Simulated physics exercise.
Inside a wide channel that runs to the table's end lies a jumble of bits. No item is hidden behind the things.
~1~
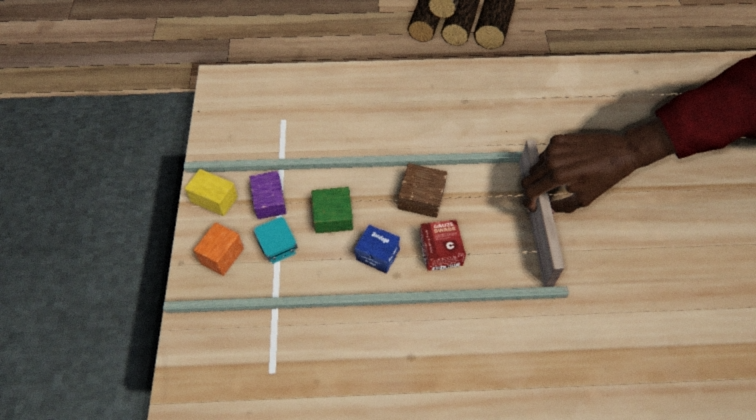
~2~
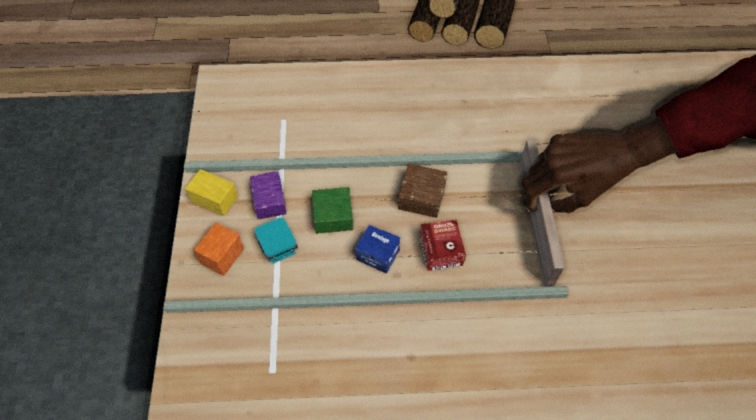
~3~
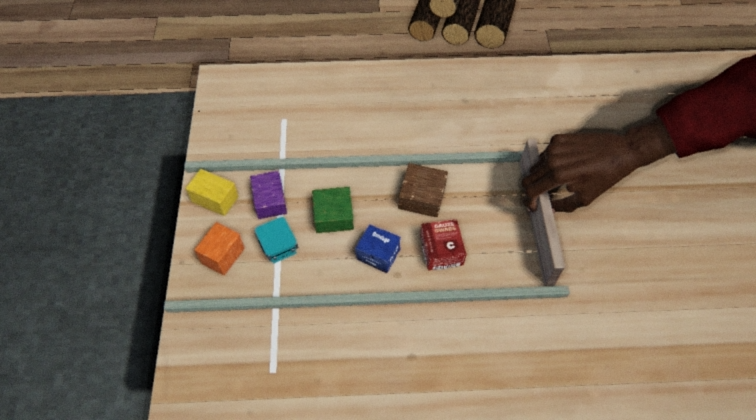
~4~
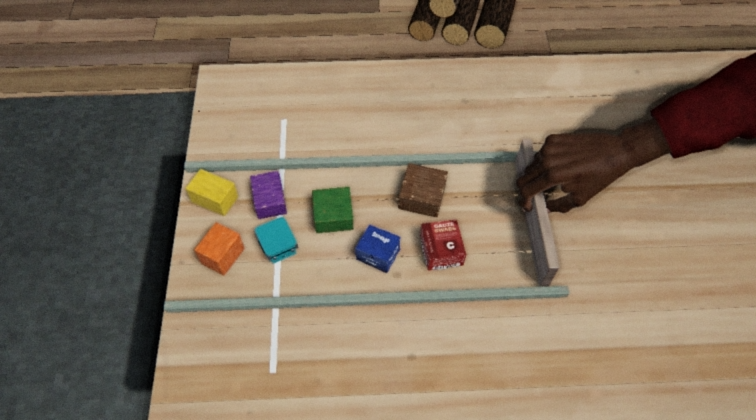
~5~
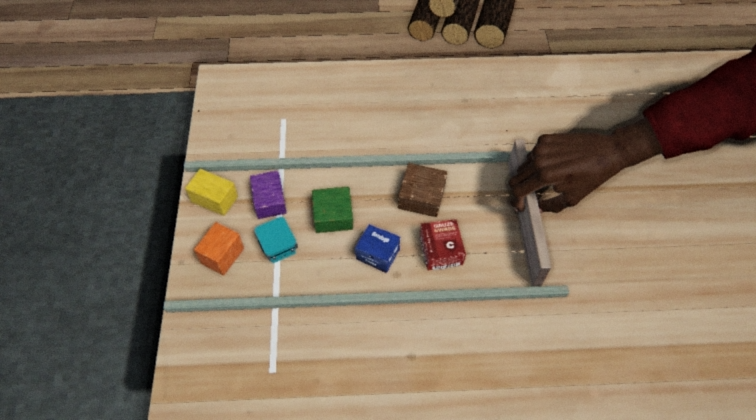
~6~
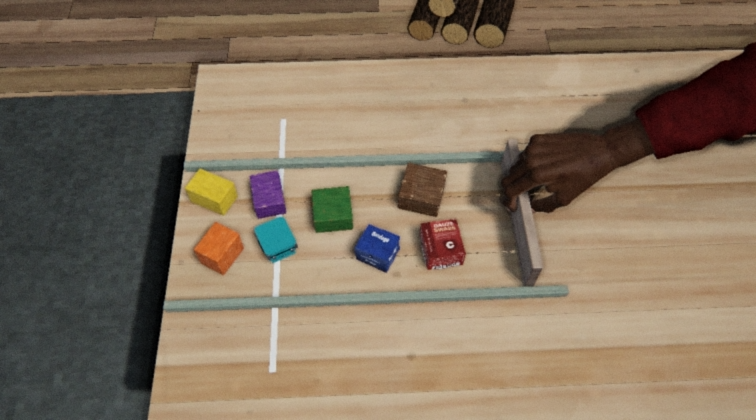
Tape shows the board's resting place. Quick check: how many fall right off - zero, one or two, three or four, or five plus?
A pair at most tumble, not none.
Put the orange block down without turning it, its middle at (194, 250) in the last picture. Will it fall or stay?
Result: It tips off.
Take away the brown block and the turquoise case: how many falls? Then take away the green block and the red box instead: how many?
That gives 0 for the first pair taken away and 0 for the second.
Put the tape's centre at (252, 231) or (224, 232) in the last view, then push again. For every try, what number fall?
First 3, second 6.
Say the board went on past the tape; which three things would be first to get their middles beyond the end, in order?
Order, earliest first: The yellow block; the orange block; the turquoise case.
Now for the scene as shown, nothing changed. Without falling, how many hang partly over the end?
You'd get 2.
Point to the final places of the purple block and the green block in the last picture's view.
First (195, 186), then (217, 215).
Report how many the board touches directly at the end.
Count: 2.
Soon after, none off yet; yellow block at rest near (212, 192); orange block at rest near (220, 249); purple block at rest near (268, 195).
After that, none off yet; yellow block displaced about its own width near (183, 187); orange block displaced about its own width near (182, 260); purple block displaced about its own width near (220, 191).
In the end, the number that fall off is one or two; gone, orange block and yellow block.
